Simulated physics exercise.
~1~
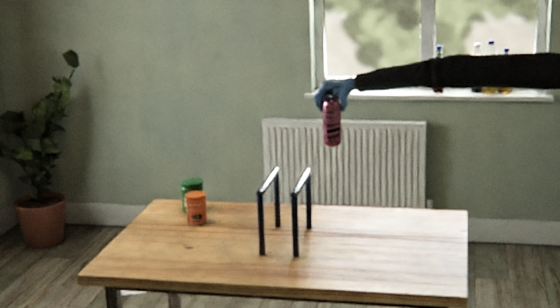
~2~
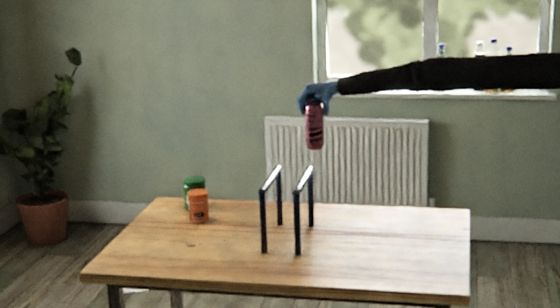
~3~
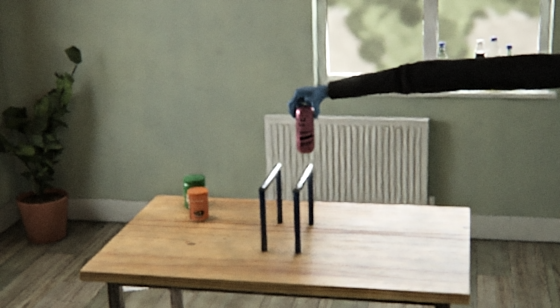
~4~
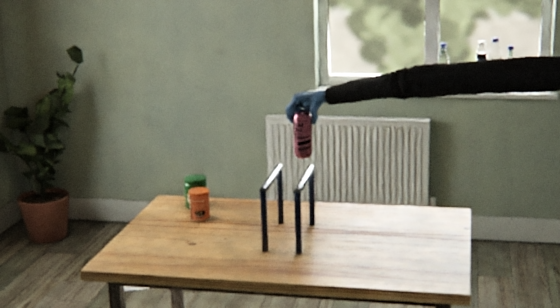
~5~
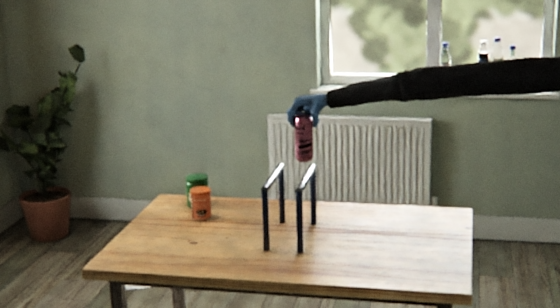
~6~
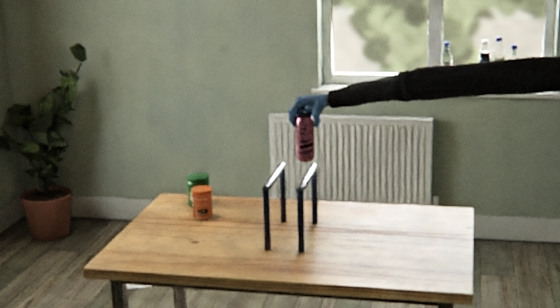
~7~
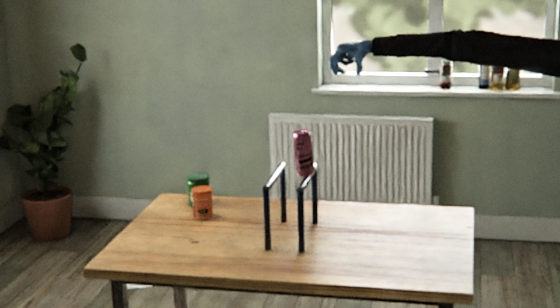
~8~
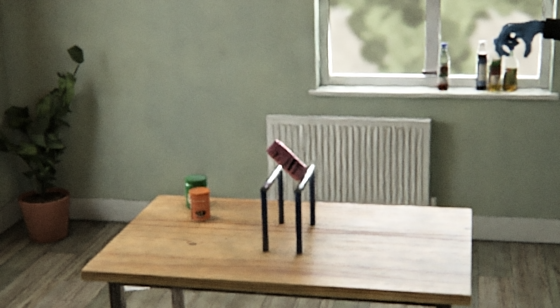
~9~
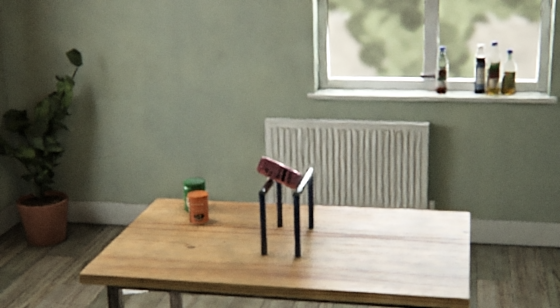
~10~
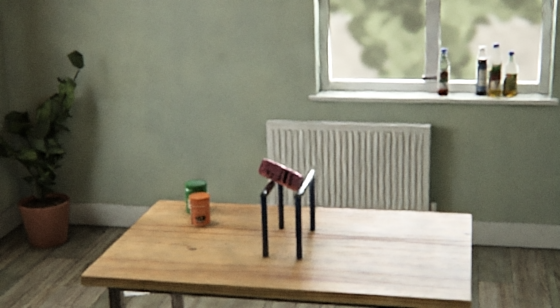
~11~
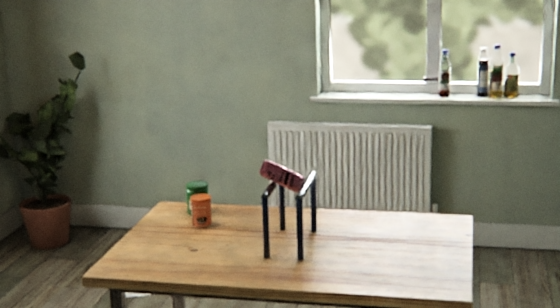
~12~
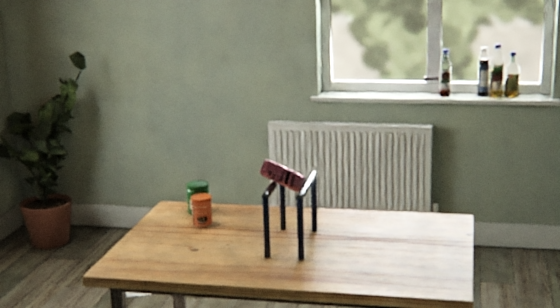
A pink can held by a gloved hand moves left over two dark-legged ledges on a wooden table and is let go, then tips leftward and comes to rest on its side across the ledges, while an orange tin and a green jar stay in place.
